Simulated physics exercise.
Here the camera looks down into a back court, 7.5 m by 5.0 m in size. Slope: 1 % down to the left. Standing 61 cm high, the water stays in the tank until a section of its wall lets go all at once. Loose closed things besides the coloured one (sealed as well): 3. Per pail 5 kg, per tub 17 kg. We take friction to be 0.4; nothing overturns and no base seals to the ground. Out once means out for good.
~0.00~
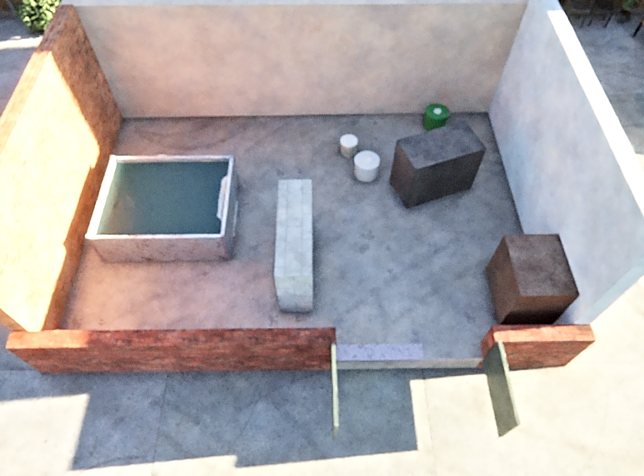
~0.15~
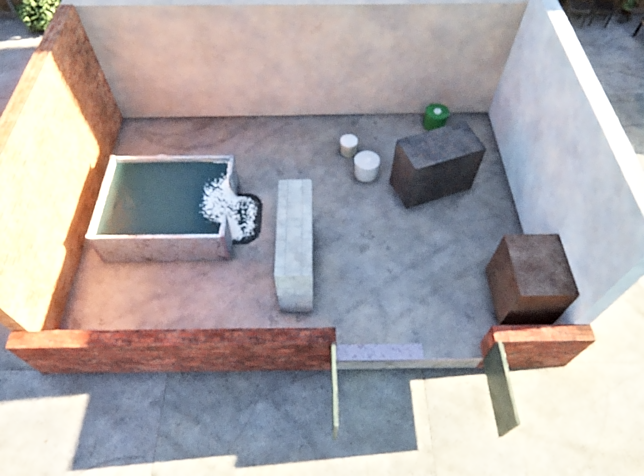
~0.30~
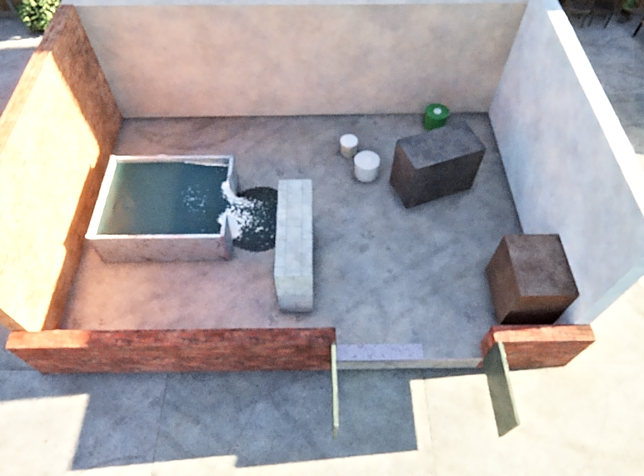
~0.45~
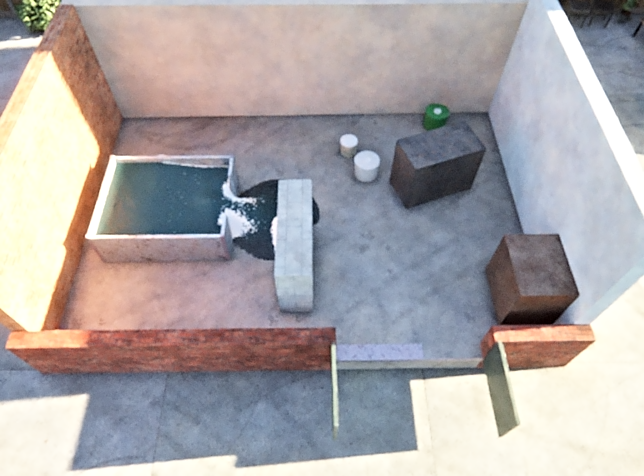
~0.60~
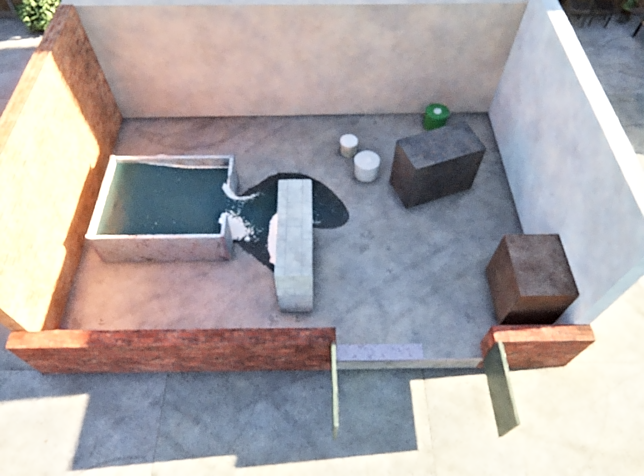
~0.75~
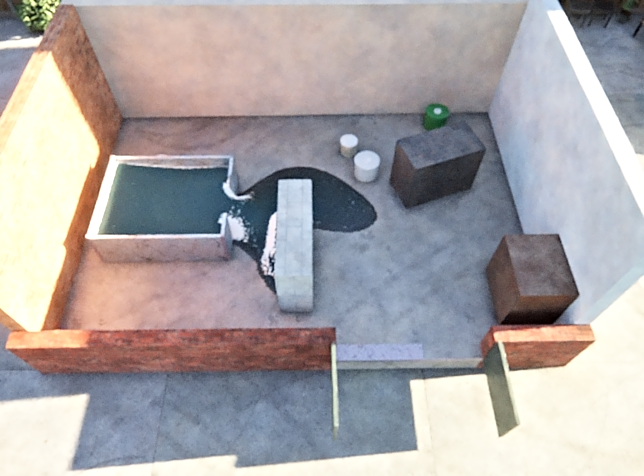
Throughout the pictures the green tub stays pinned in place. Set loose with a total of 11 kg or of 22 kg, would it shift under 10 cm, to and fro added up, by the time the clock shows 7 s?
In all likelihood, neither amount helps.
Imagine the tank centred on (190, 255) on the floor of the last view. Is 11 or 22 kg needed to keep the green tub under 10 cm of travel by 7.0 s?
For that case: Lighter one suffices.
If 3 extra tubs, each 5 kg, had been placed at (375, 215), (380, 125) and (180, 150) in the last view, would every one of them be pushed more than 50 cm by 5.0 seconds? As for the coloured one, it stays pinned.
First one went beyond, second went beyond, third stayed within.
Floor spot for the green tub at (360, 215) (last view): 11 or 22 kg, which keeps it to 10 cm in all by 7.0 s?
Both fall short.
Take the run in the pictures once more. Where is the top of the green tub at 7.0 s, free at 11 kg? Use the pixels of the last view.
Somewhere about (485, 212).
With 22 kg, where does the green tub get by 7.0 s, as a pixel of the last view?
Somewhere around (499, 164), I'd say.
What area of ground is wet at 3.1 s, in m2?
My estimate is roughly 25 m2.
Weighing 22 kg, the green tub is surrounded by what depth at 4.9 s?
Something like 11 centimetres.
After 1.4 s the green tub would be 0 cm from its start with 11 kg and 0 cm from its start with 22 kg; 0 cm of water round it then.
After 3.1 s the green tub would be 62 cm from its start with 11 kg and 43 cm from its start with 22 kg; 8 cm of water round it then.
After 4.9 s the green tub would be 151 cm from its start with 11 kg and 110 cm from its start with 22 kg; 11 cm of water round it then.
After 7.0 s the green tub would be 250 cm from its start with 11 kg and 165 cm from its start with 22 kg; 7 cm of water round it then.
